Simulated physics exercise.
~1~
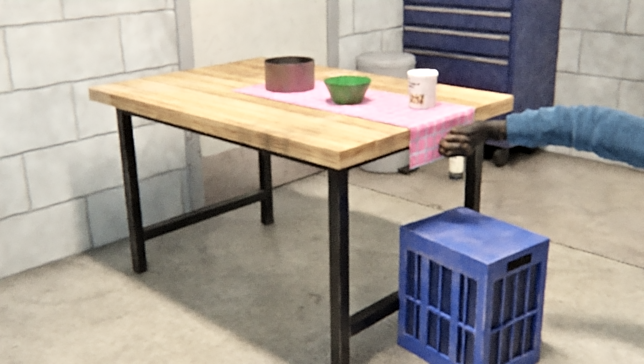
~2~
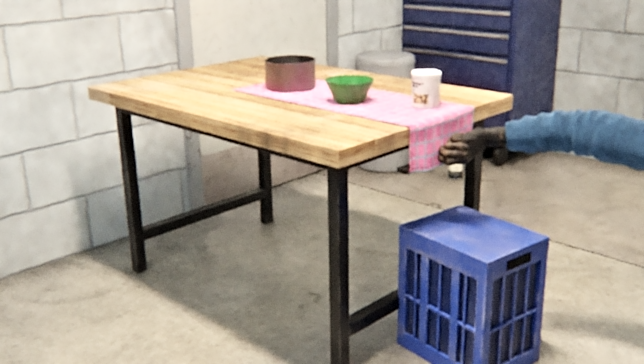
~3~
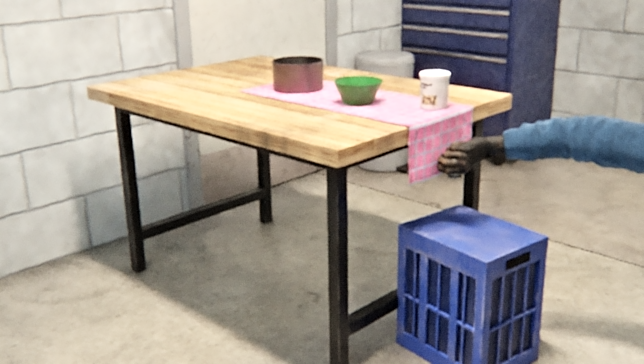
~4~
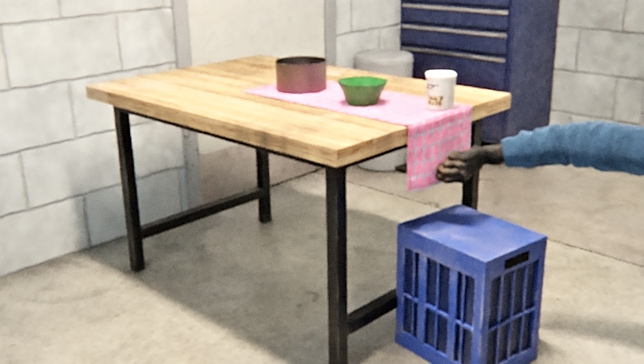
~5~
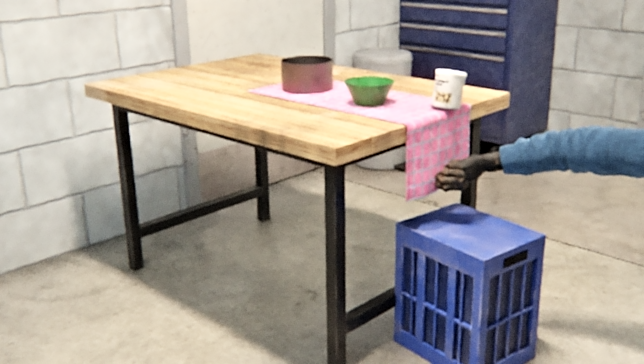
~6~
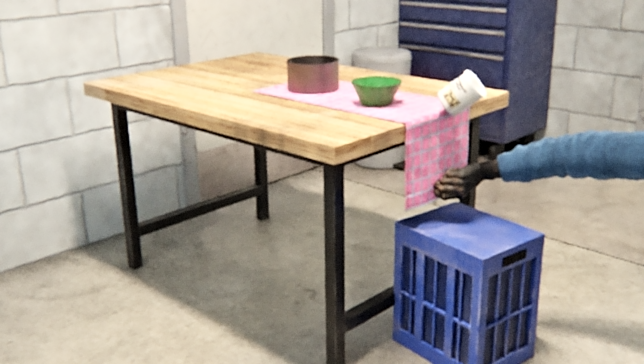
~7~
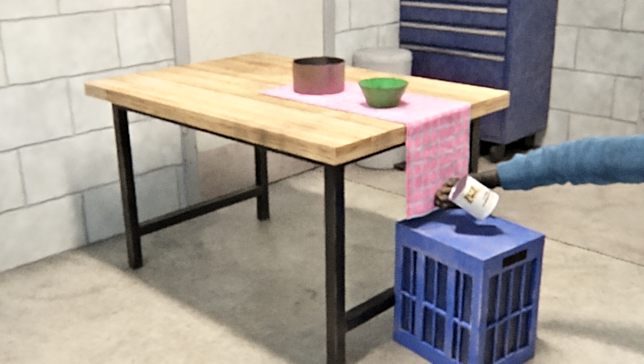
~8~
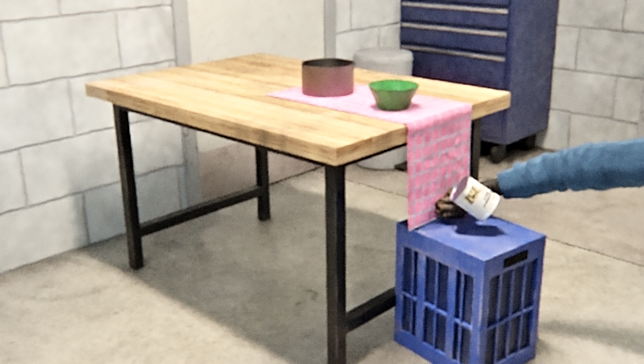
A hand pulls the pink cloth down onto the crate, tipping the white tin off the table.
